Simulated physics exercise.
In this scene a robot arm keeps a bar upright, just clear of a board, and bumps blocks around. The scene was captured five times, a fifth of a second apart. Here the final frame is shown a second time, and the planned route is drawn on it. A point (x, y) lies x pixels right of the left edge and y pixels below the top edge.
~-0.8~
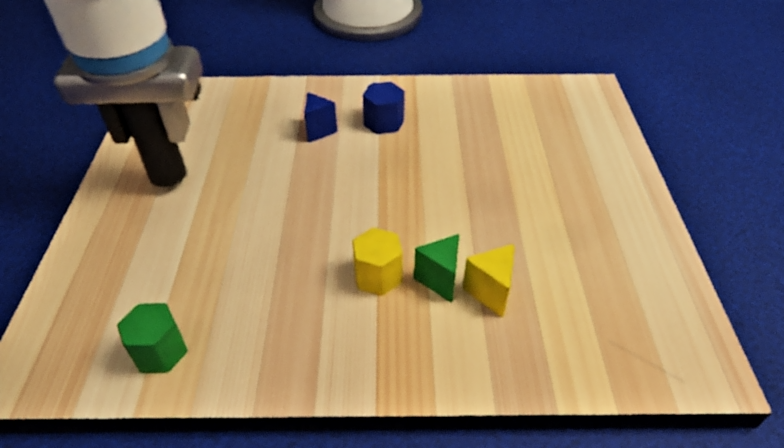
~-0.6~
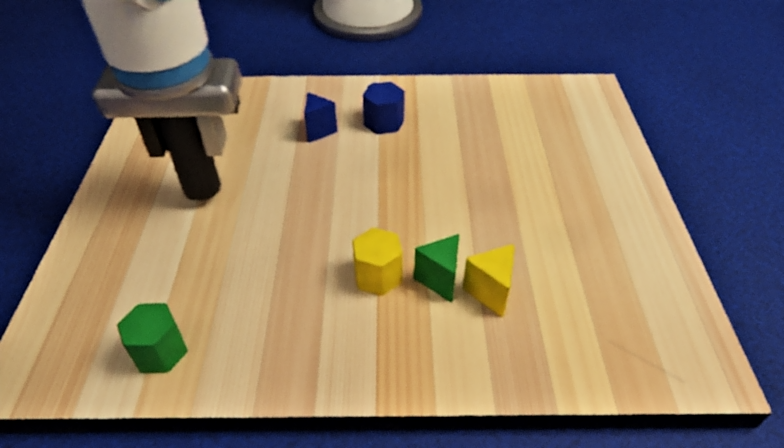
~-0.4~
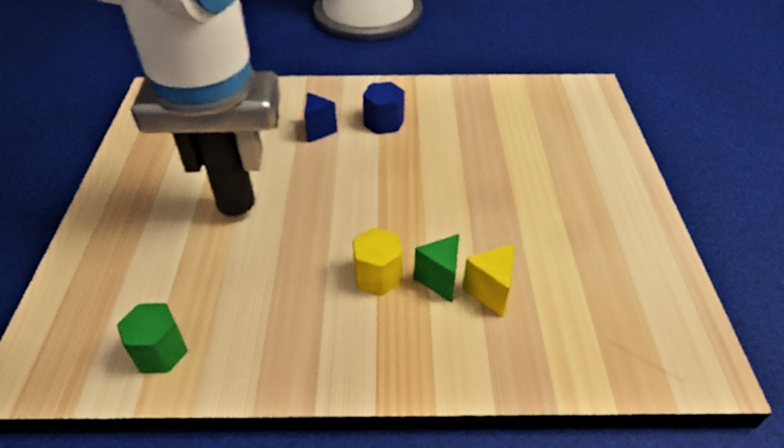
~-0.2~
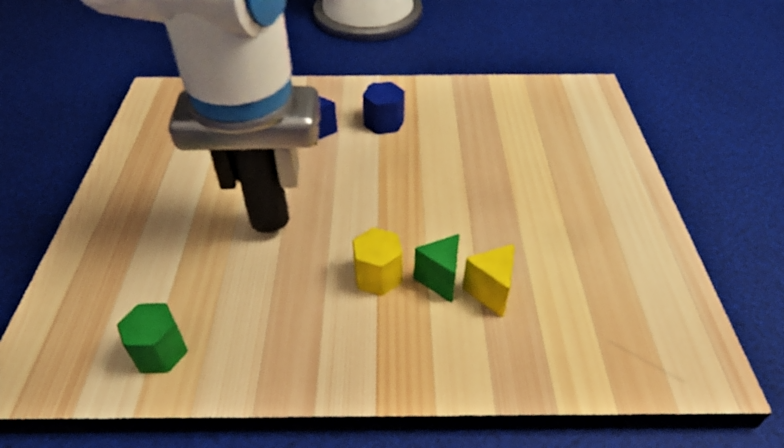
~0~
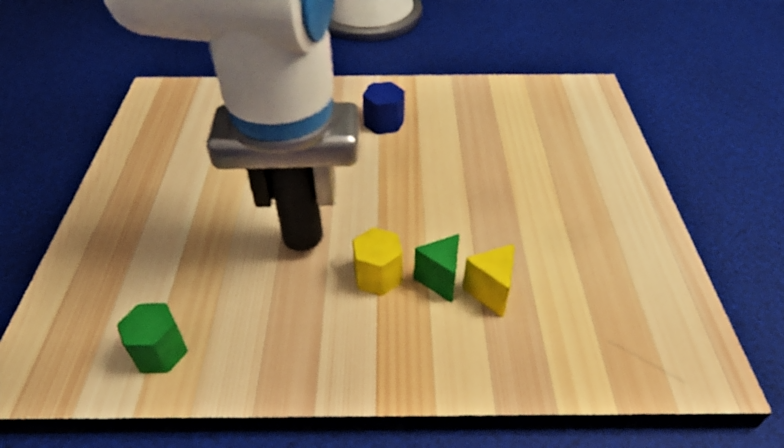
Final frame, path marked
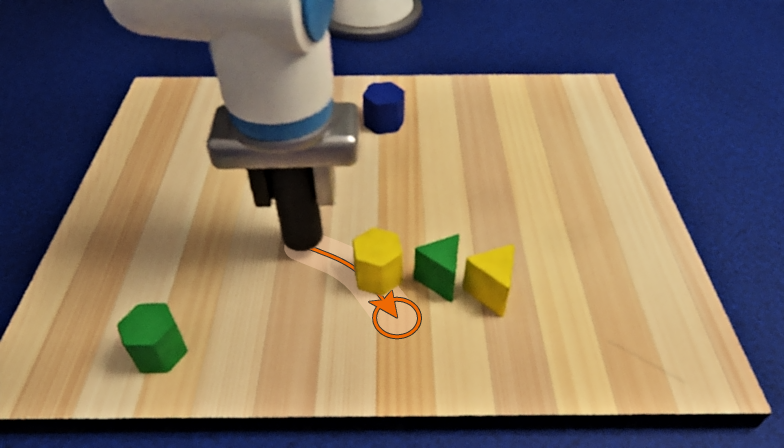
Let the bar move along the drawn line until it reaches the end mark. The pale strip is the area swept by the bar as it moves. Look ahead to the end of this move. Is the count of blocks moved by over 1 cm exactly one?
No, that is not what happens.
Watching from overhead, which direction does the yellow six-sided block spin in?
It rotates counterclockwise.
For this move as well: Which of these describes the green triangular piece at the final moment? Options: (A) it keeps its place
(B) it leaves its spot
Choice B: It leaves its spot.
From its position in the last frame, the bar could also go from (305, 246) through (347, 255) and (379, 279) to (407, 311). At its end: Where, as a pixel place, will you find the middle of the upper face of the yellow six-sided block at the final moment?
At (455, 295).
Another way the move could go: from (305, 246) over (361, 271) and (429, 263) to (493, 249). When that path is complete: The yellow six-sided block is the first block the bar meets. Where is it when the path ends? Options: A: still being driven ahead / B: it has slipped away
Choice B: It has slipped away.
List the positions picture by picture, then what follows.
In the first frame, lower end of the bar at (168, 175), tops of blocks, yellow six-sided block at (377, 246), green triangular piece at (443, 251), yellow triangular piece at (497, 262).
In the second frame, bar at (203, 188), blocks as before.
In the third frame, bar at (236, 203), blocks as before.
In the fourth frame, bar at (270, 219), blocks as before.
In the fifth frame, bar at (303, 236), yellow six-sided block at (377, 246), green triangular piece at (443, 251), yellow triangular piece at (497, 262).
The drawn path runs from (305, 246) by way of (358, 272) to (397, 318).
The first path, step by step. One third of the way, bar at (342, 252); yellow six-sided block at (382, 247).
Two thirds of the way, bar at (373, 277); yellow six-sided block at (418, 263), turned 35° anticlockwise; green triangular piece at (455, 248), turned 15° clockwise.
At the end, bar at (397, 309); yellow six-sided block at (446, 279), turned 80° anticlockwise; green triangular piece at (459, 245); yellow triangular piece at (502, 262).
